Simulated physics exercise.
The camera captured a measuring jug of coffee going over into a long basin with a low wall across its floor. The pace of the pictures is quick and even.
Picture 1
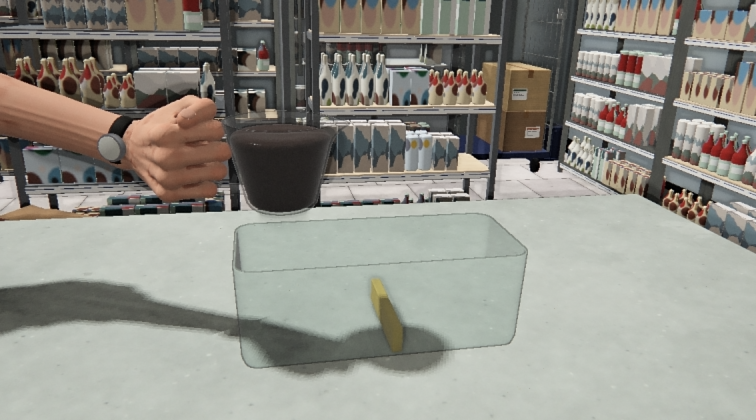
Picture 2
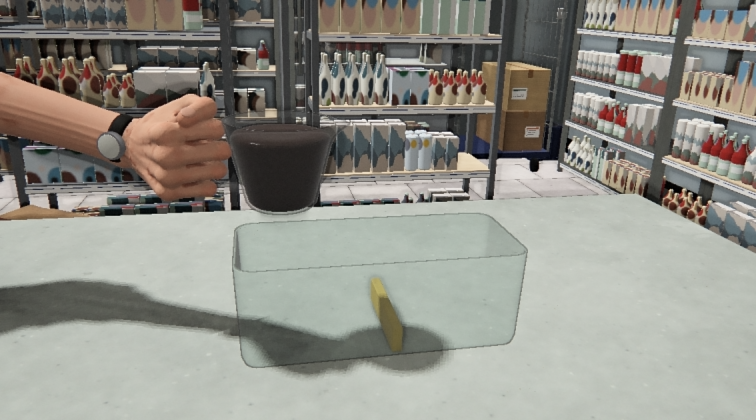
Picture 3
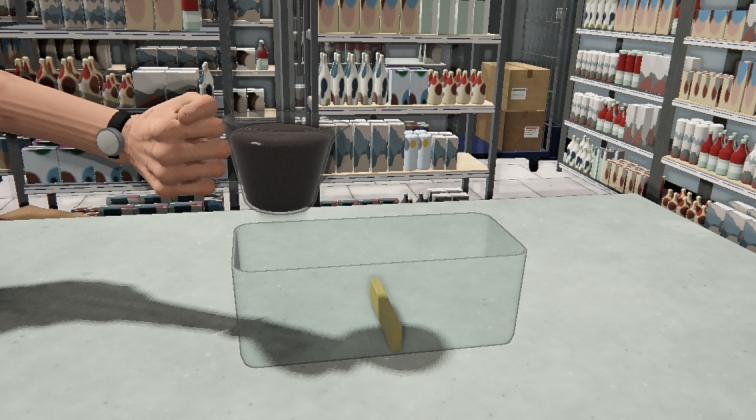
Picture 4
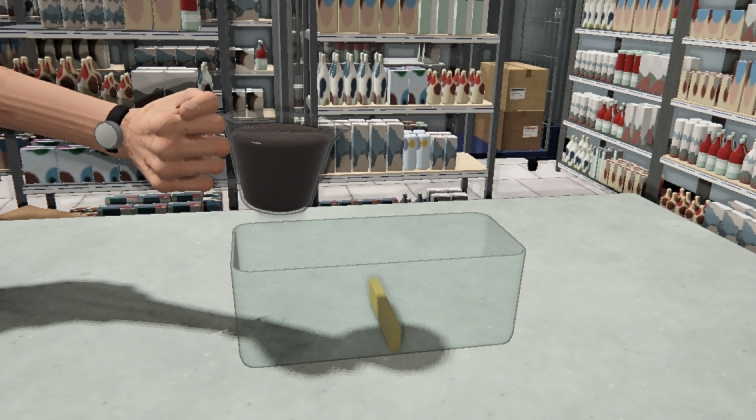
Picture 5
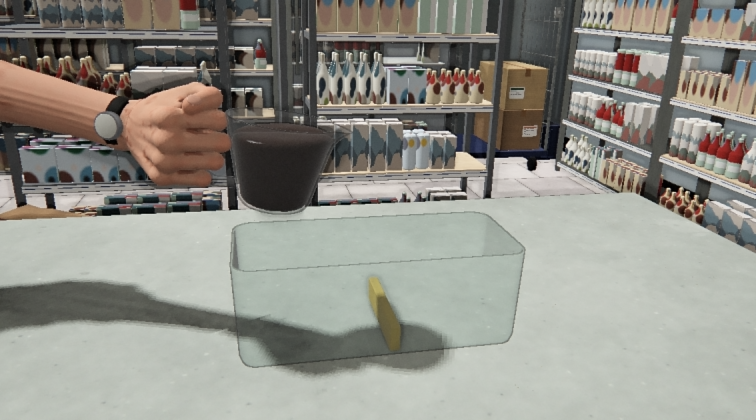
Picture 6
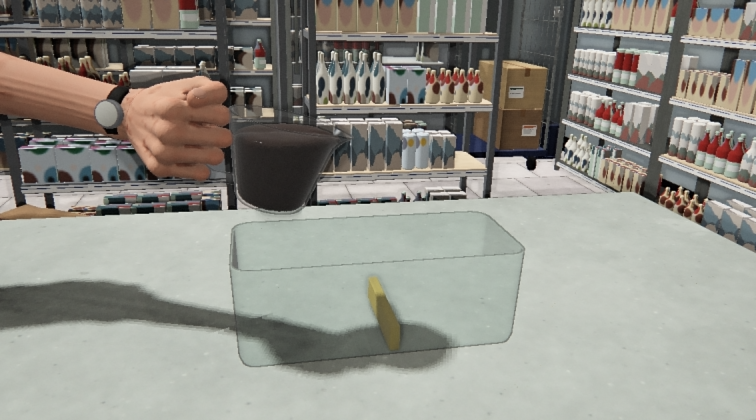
In this clip, a hand wearing a wristwatch holds a clear jug of dark coffee above a long, transparent basin with a low yellowish wall across its floor, and slowly tilts the jug slightly to the right.
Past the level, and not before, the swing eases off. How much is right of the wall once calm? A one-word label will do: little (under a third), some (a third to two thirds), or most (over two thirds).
Some.
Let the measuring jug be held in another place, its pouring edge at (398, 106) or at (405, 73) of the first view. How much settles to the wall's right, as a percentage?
The first start yields 90 per cent, the second 90 per cent.
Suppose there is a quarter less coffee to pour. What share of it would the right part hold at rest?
Estimate: Around 35 per cent.
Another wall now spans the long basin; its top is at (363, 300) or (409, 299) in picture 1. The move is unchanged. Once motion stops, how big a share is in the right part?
Around 85 per cent for the first, around 10 per cent for the second.
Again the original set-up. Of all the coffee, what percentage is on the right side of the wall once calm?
Share approx. 50 per cent.
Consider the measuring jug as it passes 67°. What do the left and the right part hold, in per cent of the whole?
Left part close to 0 in a hundred, right part close to 15.
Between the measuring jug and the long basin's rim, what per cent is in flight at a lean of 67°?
It works out to about 20 percent.
A moment on, the measuring jug is tipped part way and 63 per cent is still to pour, 2 is left of the wall and 15 right of it.
Next, the measuring jug is tipped on its side and 12 per cent is still to pour, 30 is left of the wall and 50 right of it.
Then the measuring jug is tipped on its side and 1 per cent is still to pour, 47 is left of the wall and 52 right of it.
Later the measuring jug is tipped on its side and 0 per cent is still to pour, 47 is left of the wall and 52 right of it.
At rest 47 per cent lies left of the wall, 52 right of it and 0 outside.
